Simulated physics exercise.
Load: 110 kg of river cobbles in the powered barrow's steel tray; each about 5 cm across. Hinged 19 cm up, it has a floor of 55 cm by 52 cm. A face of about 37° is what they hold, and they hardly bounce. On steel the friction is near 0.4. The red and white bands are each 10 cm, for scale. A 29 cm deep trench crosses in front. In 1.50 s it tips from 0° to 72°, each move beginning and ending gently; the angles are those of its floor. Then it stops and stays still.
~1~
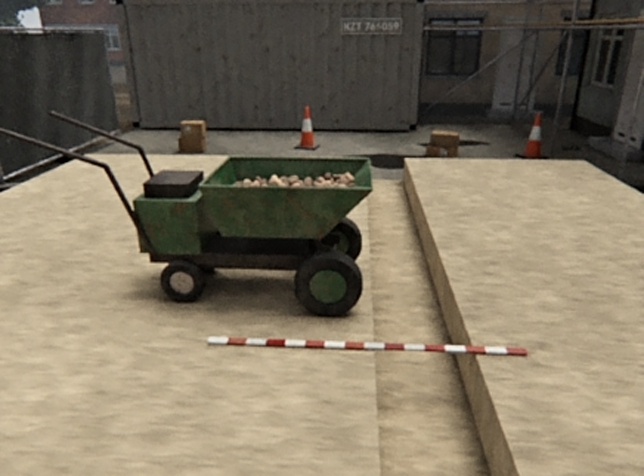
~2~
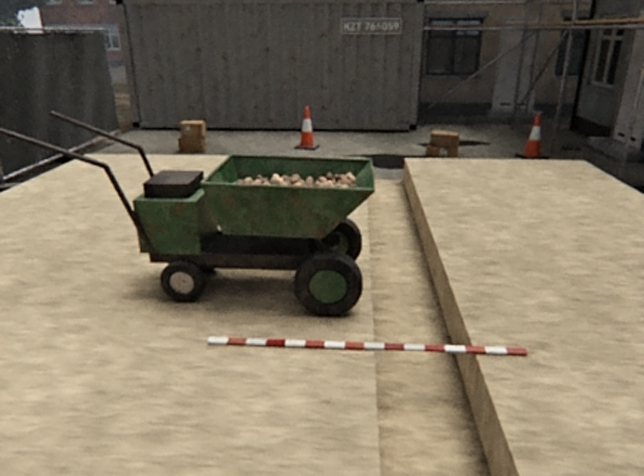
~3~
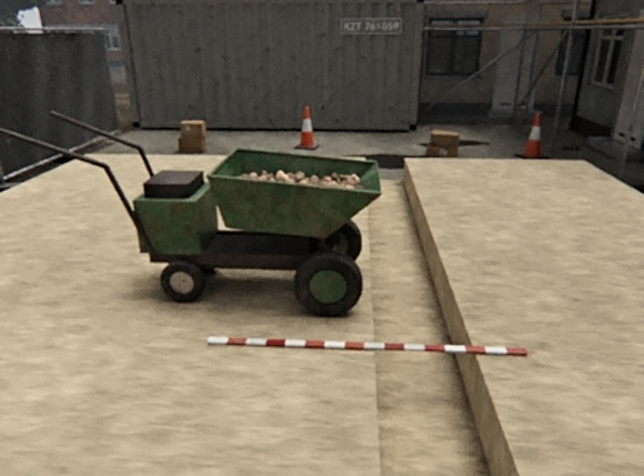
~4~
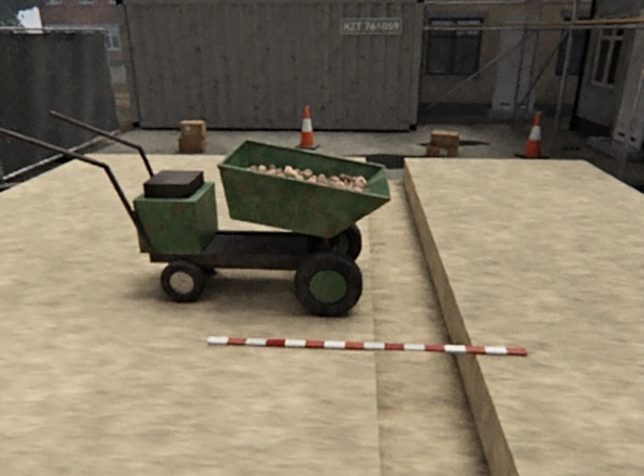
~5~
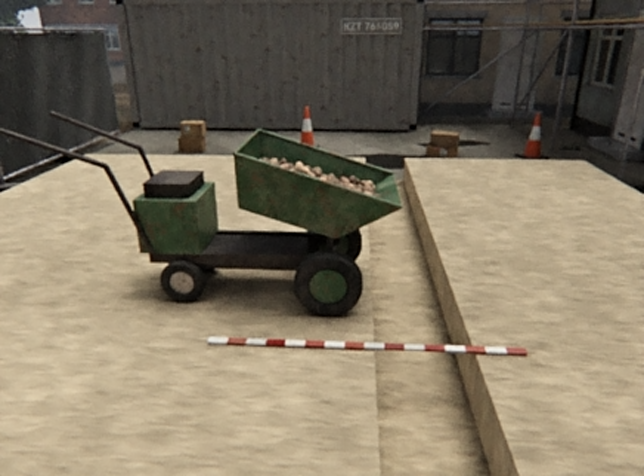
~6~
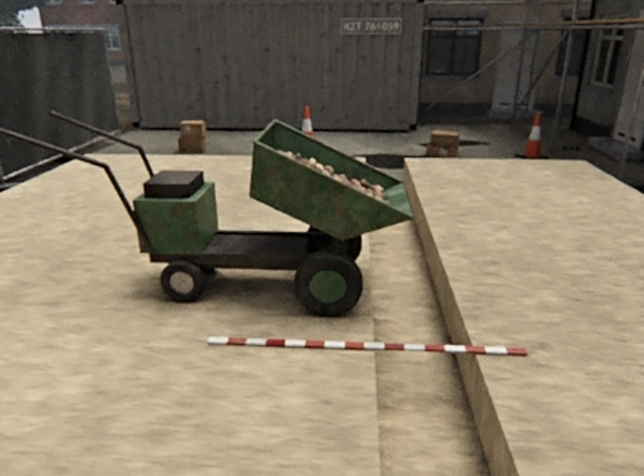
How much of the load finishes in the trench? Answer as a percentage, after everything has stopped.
Some 51 per cent of it.
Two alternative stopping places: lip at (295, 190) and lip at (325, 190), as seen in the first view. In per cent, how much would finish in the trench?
Close to 100 percent in the first case, 100 percent in the second.
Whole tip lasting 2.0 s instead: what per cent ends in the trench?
Roughly 55 per cent would.
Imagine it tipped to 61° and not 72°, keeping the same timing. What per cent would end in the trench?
Then about 60 per cent.
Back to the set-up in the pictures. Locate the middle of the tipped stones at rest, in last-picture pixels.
Their centre sits close to (447, 312).
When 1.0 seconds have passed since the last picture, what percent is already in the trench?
I'd put it near 20 per cent.
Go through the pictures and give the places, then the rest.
In the first frame, the tray is at 0°, its lip at (372, 190); the top of the load is at (312, 181).
In the second frame, the tray is at 1°, its lip at (375, 191); the top of the load is at (303, 181).
In the third frame, the tray is at 5°, its lip at (381, 194); the top of the load is at (266, 179).
In the fourth frame, the tray is at 10°, its lip at (391, 199); the top of the load is at (263, 172).
In the fifth frame, the tray is at 17°, its lip at (402, 207); the top of the load is at (268, 164).
The sixth frame shows lip at (413, 218), floor tilted 25°, highest stones at (275, 156).
Then, 0.5 s after the last picture the floor is at 60°, 100 % in the tray; the foremost stones are at (433, 252).
Then, 1.0 s after the last picture the floor is at 72°, 50 % in the tray, 20 % in the trench, 31 % past the trench; the foremost stones are at (521, 291).
Then, 1.4 s after the last picture the floor is at 72°, 14 % in the tray, 36 % in the trench, 49 % past the trench; the foremost stones are at (572, 286).
Then, 3.3 s after the last picture the floor is at 72°, 0 % in the tray, 51 % in the trench, 49 % past the trench; the foremost stones are at (589, 286).
